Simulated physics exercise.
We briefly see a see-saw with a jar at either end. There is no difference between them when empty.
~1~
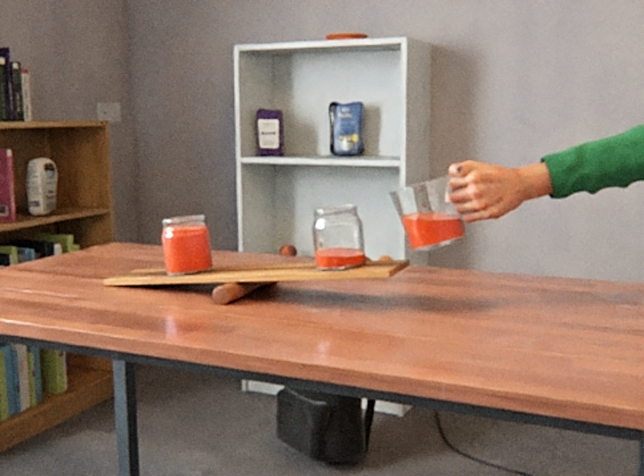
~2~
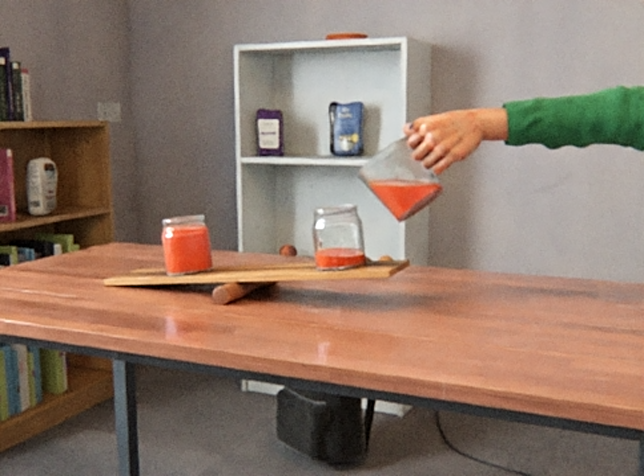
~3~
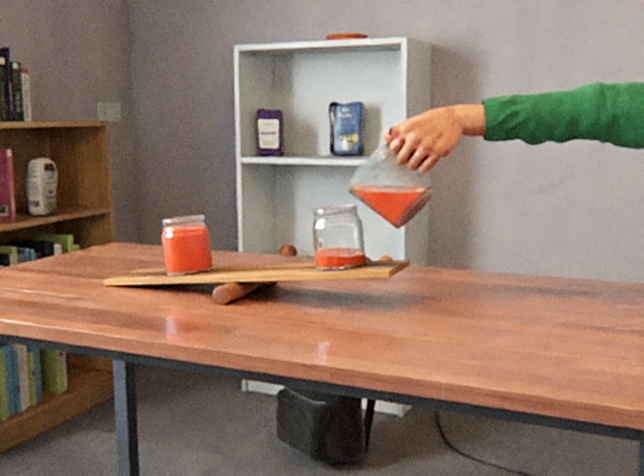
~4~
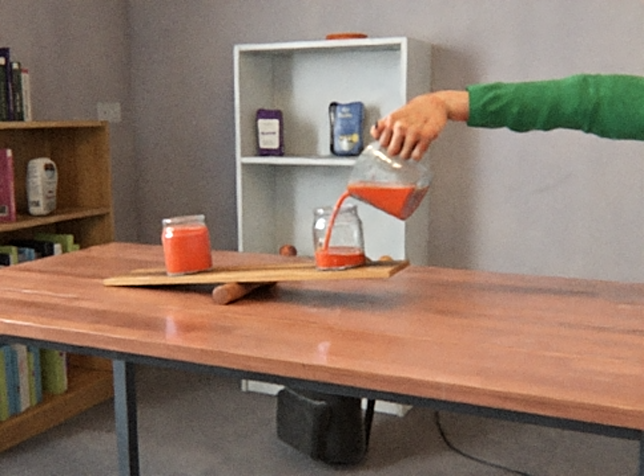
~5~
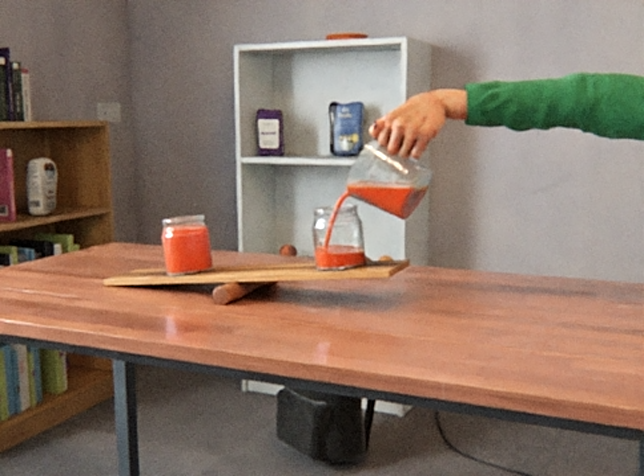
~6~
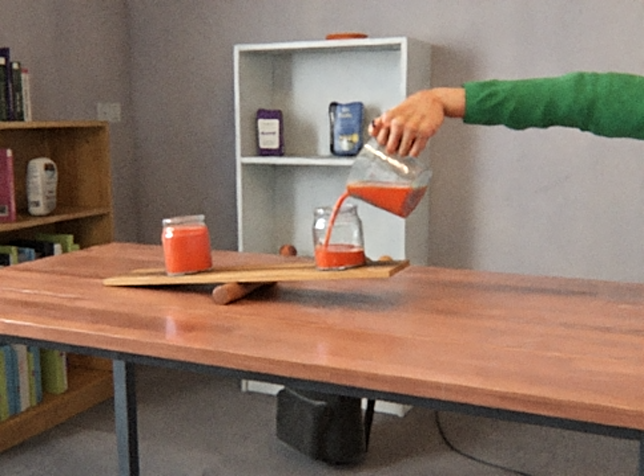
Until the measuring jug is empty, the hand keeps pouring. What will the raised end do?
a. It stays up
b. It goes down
b, it goes down.
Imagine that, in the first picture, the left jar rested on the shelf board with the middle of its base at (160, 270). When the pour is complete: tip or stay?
Then it stays put.
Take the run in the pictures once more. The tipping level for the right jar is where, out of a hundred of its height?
Roughly 40 %.
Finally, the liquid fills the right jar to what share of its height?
It ends up near 65 percent full.
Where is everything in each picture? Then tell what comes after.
In the first frame, a hand has the measuring jug; measuring jug (430, 212) about half full; right jar (338, 235) about a quarter full, raised; left jar (187, 243) about three quarters full, on the low side.
In the second frame, the measuring jug is tipped; rolling pin (223, 295); right jar about a quarter full, surface at (340, 253).
In the third frame, the measuring jug is tipped; measuring jug (392, 186) tipped 50° with all of its load; right jar (338, 235) about a quarter full.
In the fourth frame, the stream is running; rolling pin (223, 295); right jar about a quarter full, surface at (340, 251); left jar about three quarters full, surface at (185, 228).
In the fifth frame, the stream is running; measuring jug (389, 179) tipped 65° with nearly all of its load; right jar (338, 235) about a quarter full.
In the sixth frame, the stream is running; rolling pin (223, 295); right jar about a quarter full, surface at (339, 249); left jar about three quarters full, surface at (185, 228).
Shortly, the right jar is about half full; the shelf board has swung over, and that end is down.
Then, the right jar is about two thirds full; the shelf board has swung over, and that end is down.
At the finish, the right jar is about two thirds full; the shelf board has swung over, and that end is down.
